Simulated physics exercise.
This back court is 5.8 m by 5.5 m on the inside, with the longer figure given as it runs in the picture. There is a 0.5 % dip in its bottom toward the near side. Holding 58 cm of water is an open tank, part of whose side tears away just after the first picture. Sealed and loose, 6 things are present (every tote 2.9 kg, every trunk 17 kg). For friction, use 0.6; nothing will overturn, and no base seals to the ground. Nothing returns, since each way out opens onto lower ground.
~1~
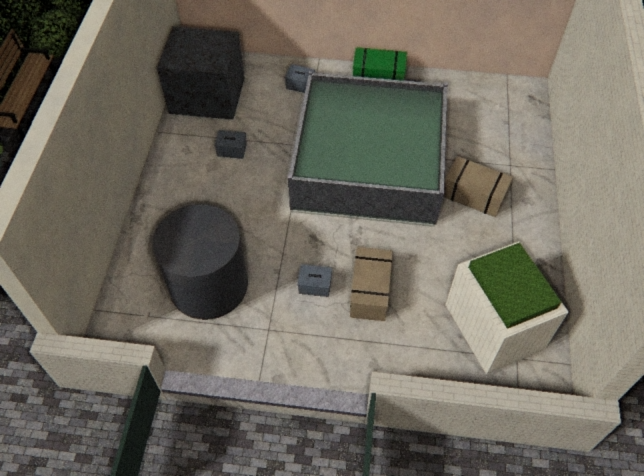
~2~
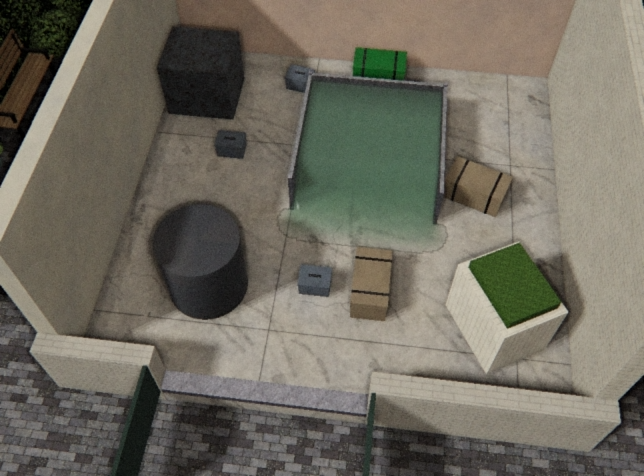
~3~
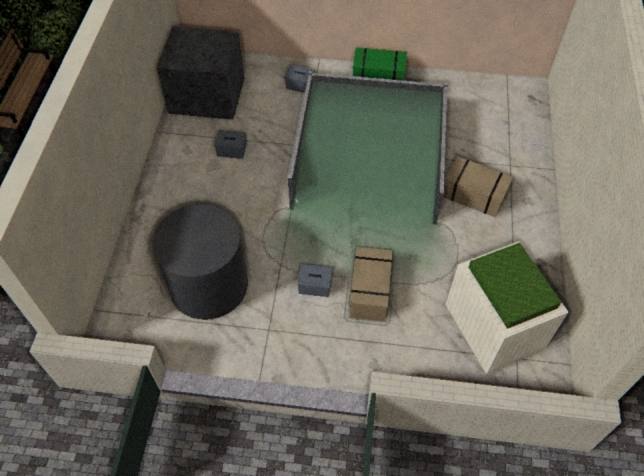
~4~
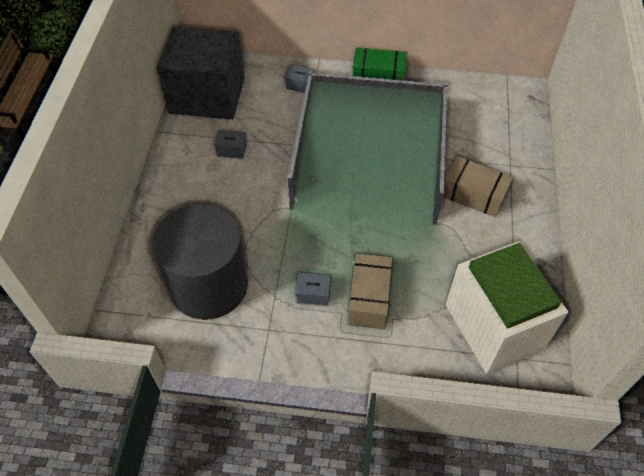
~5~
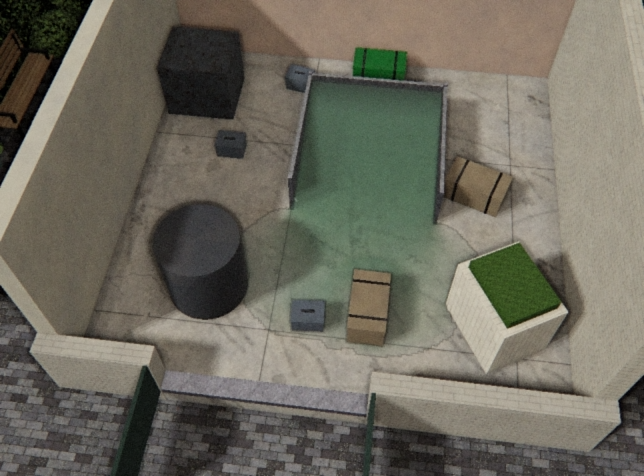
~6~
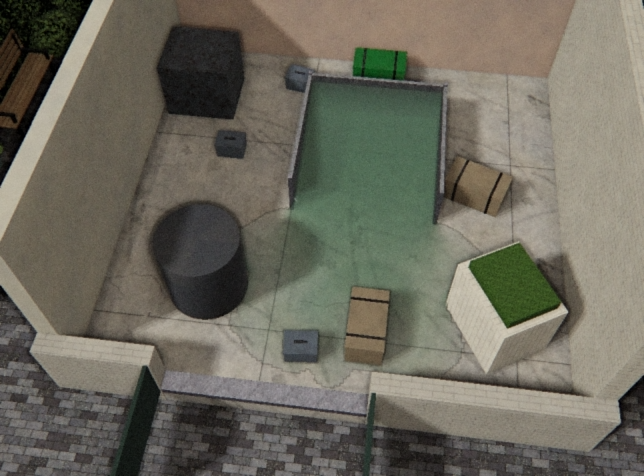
Green water spreading from a tank's open near side across a walled courtyard, pushing a grey tote and tan trunk toward the viewer.
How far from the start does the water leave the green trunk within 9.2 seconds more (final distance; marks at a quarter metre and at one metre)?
It remains close to its start.
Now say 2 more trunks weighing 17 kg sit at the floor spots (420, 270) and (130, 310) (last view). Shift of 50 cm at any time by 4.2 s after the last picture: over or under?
Order kept: Exceeds it, falls short.
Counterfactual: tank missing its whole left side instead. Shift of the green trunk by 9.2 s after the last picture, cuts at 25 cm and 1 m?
The green trunk is swept away.
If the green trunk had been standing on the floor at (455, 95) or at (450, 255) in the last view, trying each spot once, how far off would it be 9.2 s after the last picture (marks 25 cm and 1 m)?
Spot one - it barely budges; spot two - it creeps some distance.
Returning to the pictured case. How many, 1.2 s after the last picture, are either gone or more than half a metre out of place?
I count 2 of them.
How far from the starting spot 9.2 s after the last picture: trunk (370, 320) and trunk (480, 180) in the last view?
Respectively, washed out and 120 cm.
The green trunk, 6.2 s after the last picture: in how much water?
3 cm or so.
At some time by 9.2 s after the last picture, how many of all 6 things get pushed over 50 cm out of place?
I count 3 of them.
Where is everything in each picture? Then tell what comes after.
The green trunk at (380, 59) rests on the ground; water covers 3.7 m2; 0 of 6 have shifted, in the first picture.
The green trunk at (380, 59) rests on the ground; 4.6 m2 under water; 0 of 6 have shifted, in the second picture.
The green trunk at (380, 59) rests on the ground; 5.9 m2 under water; 0 of 6 have shifted, in the third picture.
The green trunk at (380, 59) rests on the ground; water covers 7.1 m2; 2 of 6 have shifted, in the fourth picture.
The green trunk at (380, 59) rests on the ground; 8.6 m2 under water; 2 of 6 have shifted, in the fifth picture.
The green trunk at (380, 59) rests on the ground; 10.0 m2 under water; 2 of 6 have shifted, in the sixth picture.
Then, 1.2 s after the last picture the green trunk is near (380, 59), 0.0 m from its start, aground; 1 of 6 are out; 1 afloat.
Then, 3.8 s after the last picture the green trunk is near (380, 59), 0.0 m from its start, aground; 2 of 6 are out; 0 afloat.
Then, 6.2 s after the last picture the green trunk is near (380, 59), 0.0 m from its start, aground; 2 of 6 are out; 1 afloat.
Then, 9.2 s after the last picture the green trunk is near (376, 60), 0.1 m from its start, aground; 2 of 6 are out; 0 afloat.
